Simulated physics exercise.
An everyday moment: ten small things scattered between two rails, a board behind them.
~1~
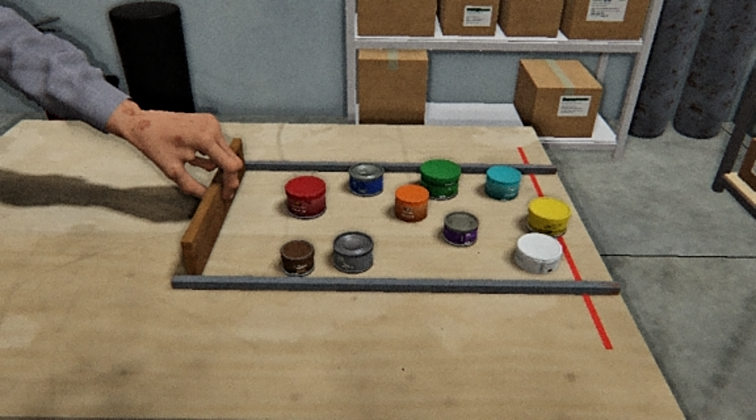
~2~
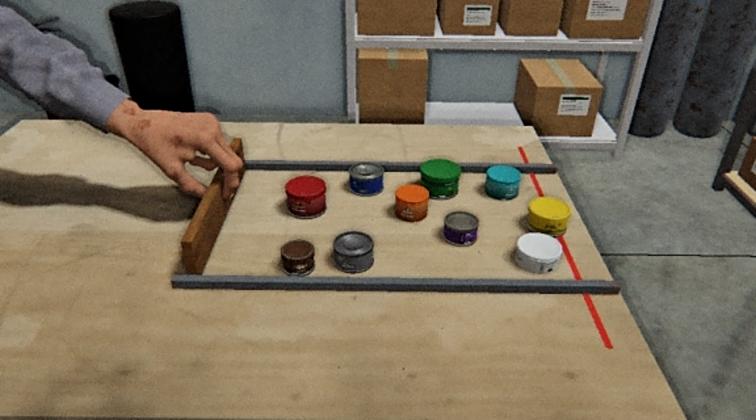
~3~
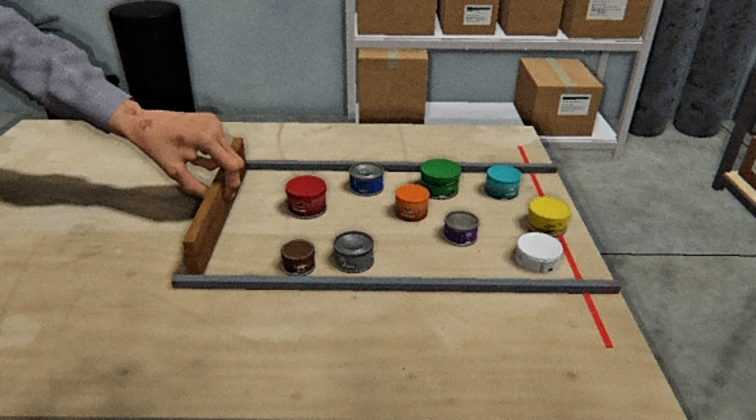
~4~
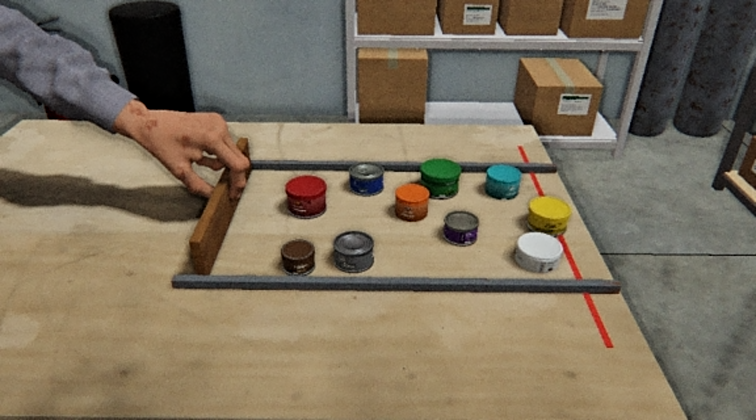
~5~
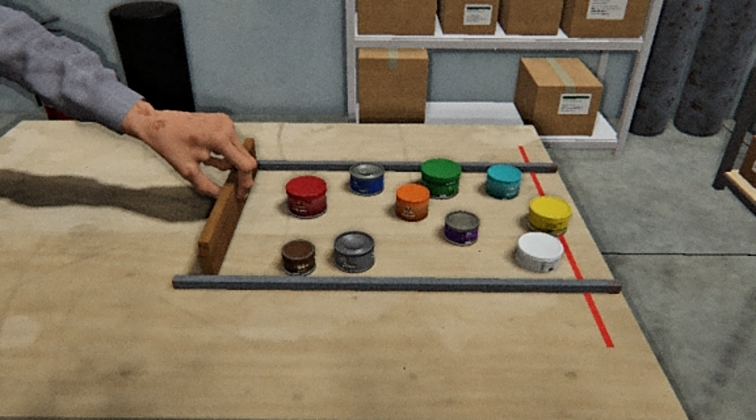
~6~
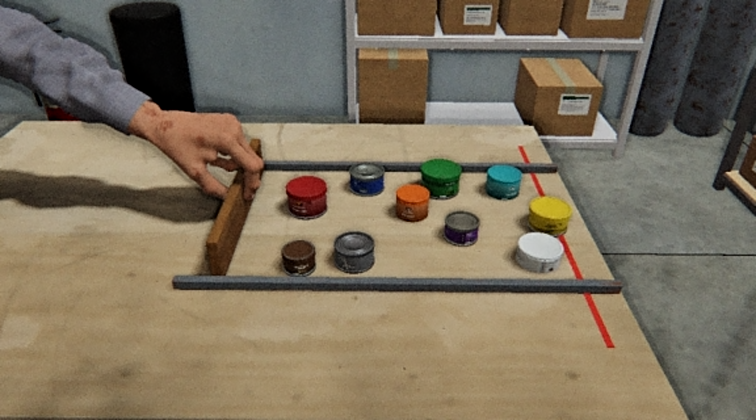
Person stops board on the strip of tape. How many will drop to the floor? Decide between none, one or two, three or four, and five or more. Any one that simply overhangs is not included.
Decision: Five or more.
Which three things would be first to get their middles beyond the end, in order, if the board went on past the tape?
First the turquoise tub, next the yellow tin, then the green tin.
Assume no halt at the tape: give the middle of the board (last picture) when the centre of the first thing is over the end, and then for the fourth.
It sits around (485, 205) and after that around (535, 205).
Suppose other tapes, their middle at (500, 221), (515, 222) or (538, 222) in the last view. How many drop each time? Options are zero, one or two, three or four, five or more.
Lab note - count per position: Just one or two; just one or two; three to four.
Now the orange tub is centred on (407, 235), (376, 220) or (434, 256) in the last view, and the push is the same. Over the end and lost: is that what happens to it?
Try one it is not knocked off; try two it is not knocked off; try three it goes off the edge.
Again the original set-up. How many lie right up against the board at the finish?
It ends up touching 5.
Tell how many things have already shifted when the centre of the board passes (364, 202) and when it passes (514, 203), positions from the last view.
Counts: 5 / 10.
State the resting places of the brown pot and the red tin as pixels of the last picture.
They come to rest around (597, 267) and (569, 196).
Soon after, none off yet; yellow tin at rest near (549, 217); white tub at rest near (539, 253); turquoise tub at rest near (503, 183).
Then, none off yet; yellow tin at rest near (549, 217); white tub at rest near (539, 253); turquoise tub moving near (508, 183).
Further on, none off yet; yellow tin moved about its own width near (581, 225); white tub moved about its own width near (568, 256); turquoise tub tipped a little near (582, 188).
By the end, the number that fall off is five or more; fallen, orange tub, green tin, turquoise tub, white tub and yellow tin.
